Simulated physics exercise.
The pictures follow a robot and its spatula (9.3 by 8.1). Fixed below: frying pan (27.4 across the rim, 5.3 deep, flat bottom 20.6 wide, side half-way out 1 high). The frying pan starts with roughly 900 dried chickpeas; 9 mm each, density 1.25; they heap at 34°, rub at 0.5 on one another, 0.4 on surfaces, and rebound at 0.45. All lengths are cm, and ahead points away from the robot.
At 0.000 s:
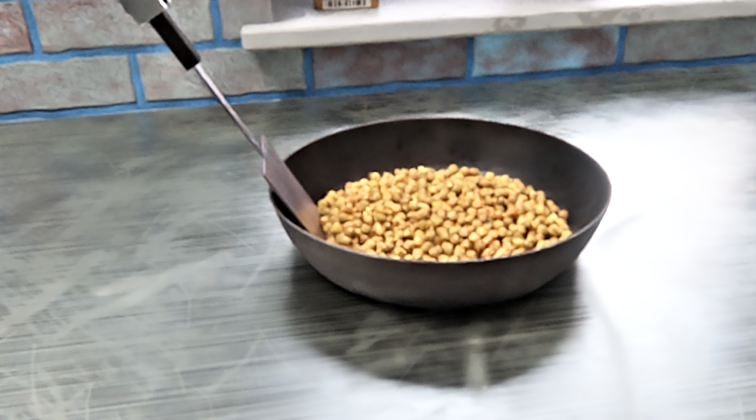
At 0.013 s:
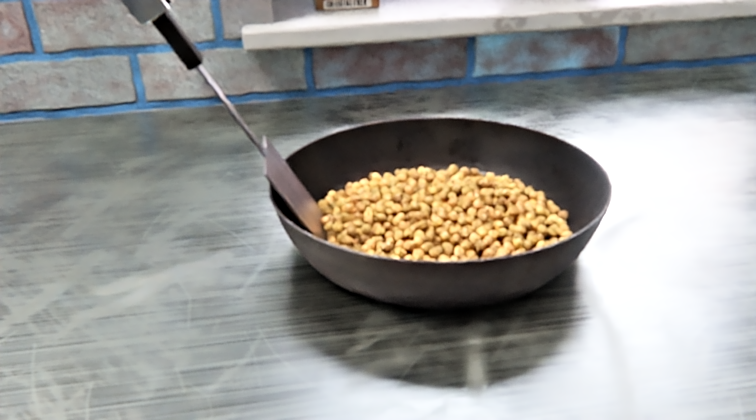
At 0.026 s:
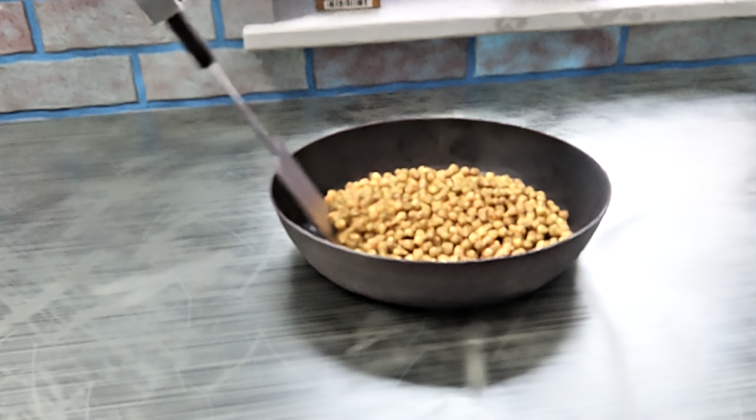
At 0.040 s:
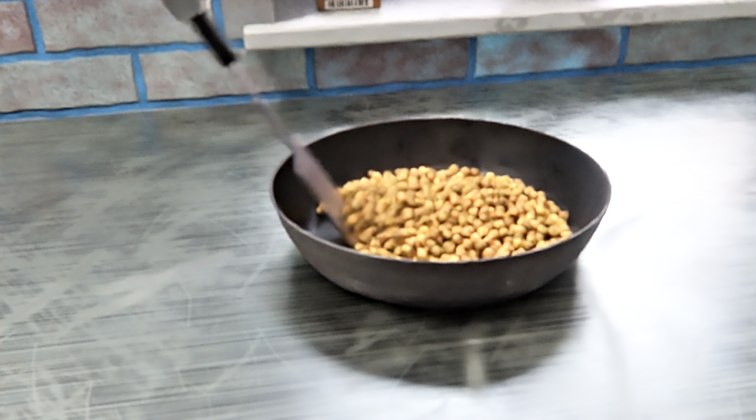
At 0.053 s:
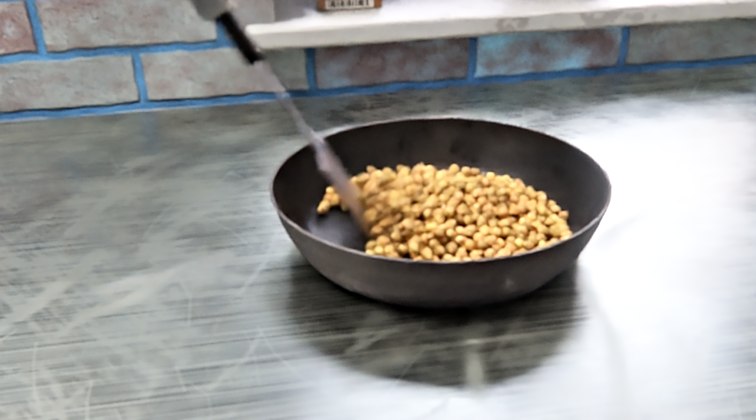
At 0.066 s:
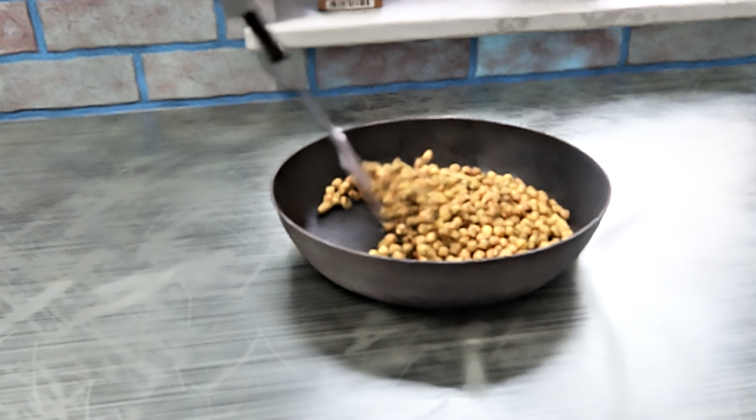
A metal spatula with a black collar, held by a grey robot arm tip at the upper left, slants into a pan on a dark, streaked countertop, seen from slightly above by a still camera. The round black frying pan holds heaped tan chickpeas before a blue-jointed brick wall and white ledge. The spatula sweeps rightward from the left rim, pushing chickpeas together and baring dark pan behind it.
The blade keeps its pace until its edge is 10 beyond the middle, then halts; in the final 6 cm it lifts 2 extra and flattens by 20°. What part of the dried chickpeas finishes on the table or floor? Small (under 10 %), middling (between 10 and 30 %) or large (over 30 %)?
Answer: Middling; between 10 and 30 % of the dried chickpeas finish on the table or floor.
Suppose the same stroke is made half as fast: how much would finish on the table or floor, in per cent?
Then about 5 per cent.
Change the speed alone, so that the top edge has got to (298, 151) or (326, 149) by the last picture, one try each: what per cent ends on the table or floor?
About 0 and 10 per cent.
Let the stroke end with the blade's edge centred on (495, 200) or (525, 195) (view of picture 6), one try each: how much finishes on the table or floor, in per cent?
Some 5 and 5 per cent.
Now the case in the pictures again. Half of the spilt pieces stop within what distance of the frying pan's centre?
About 36 cm.
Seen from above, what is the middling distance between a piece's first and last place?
About 4 cm.
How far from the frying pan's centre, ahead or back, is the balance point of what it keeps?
Some 4.5 cm ahead.
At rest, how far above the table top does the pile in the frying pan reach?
Some 6.0 cm.
After 0.10 s, sloping 61°, highest piece 9 above the table; 900 in the frying pan.
After 0.13 s, sloping 57°, highest piece 10 above the table; 899 in the frying pan, 1 on the blade or in flight.
After 0.35 s, sloping 41°, highest piece 14 above the table; 777 in the frying pan, 85 on the table or floor, 38 on the blade or in flight.
After 1.40 s, sloping 41°, highest piece 6 above the table; 777 in the frying pan, 123 on the table or floor.
At rest, 777 in the frying pan, 123 on the table or floor. That is 14 % on the table or floor.
